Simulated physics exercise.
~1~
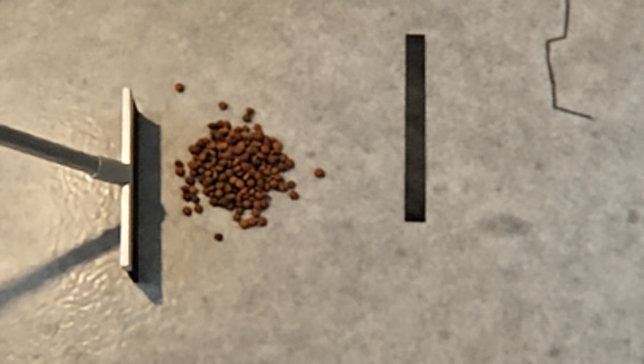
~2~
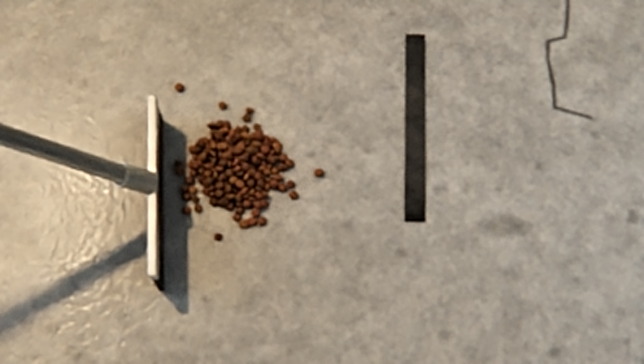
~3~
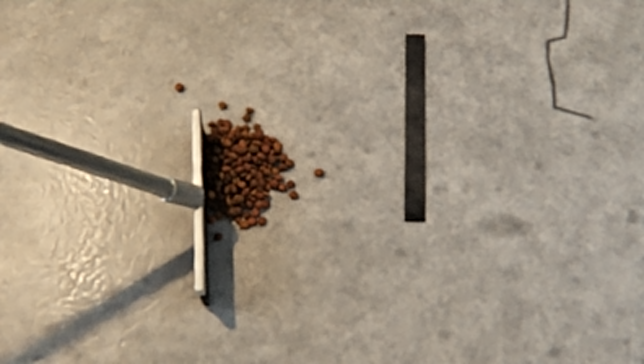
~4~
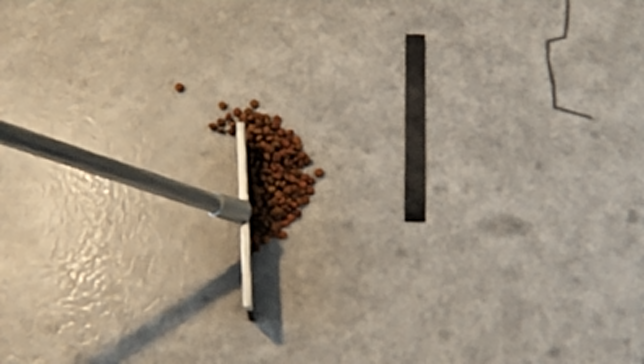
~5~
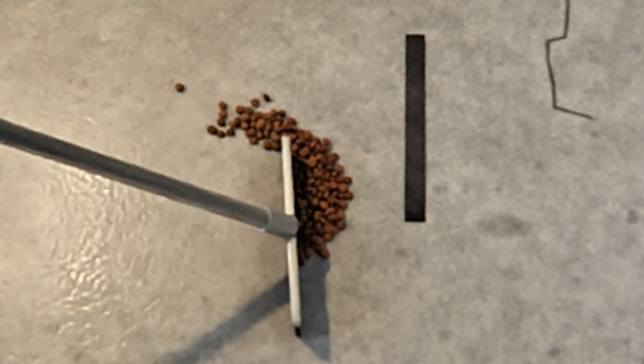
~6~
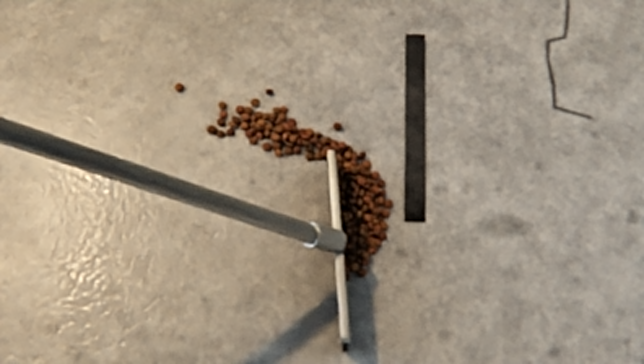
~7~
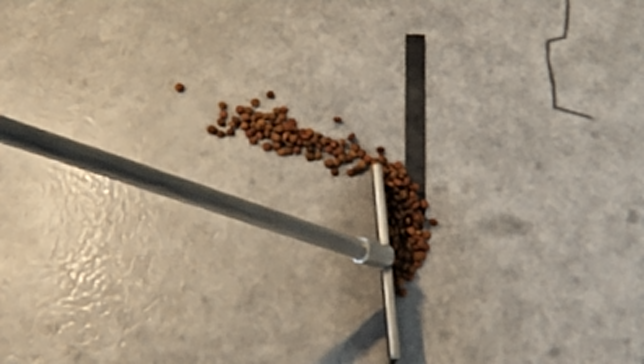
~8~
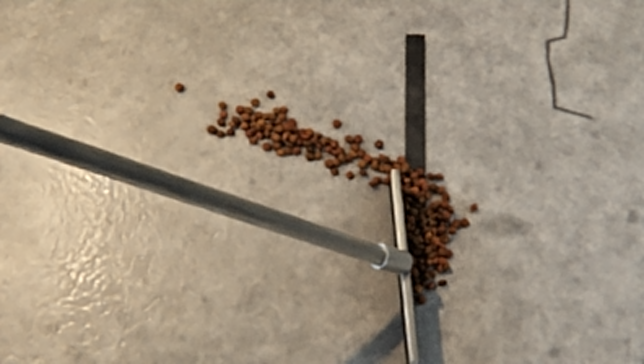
A squeegee with a pale blade and a long grey handle glides right across a grey concrete floor toward a loose heap of brown kibble. It meets the heap and pushes into it, drifting slightly downward as it travels. Pieces bunch against the blade while others slip around its upper end, leaving a widening trail behind. The remaining cluster is driven onto the lower part of a fixed dark strip, and some bits spill past it. The blade stops close by the strip, with kibble lying over and beyond its lower end and a long trail stretching back to the left.
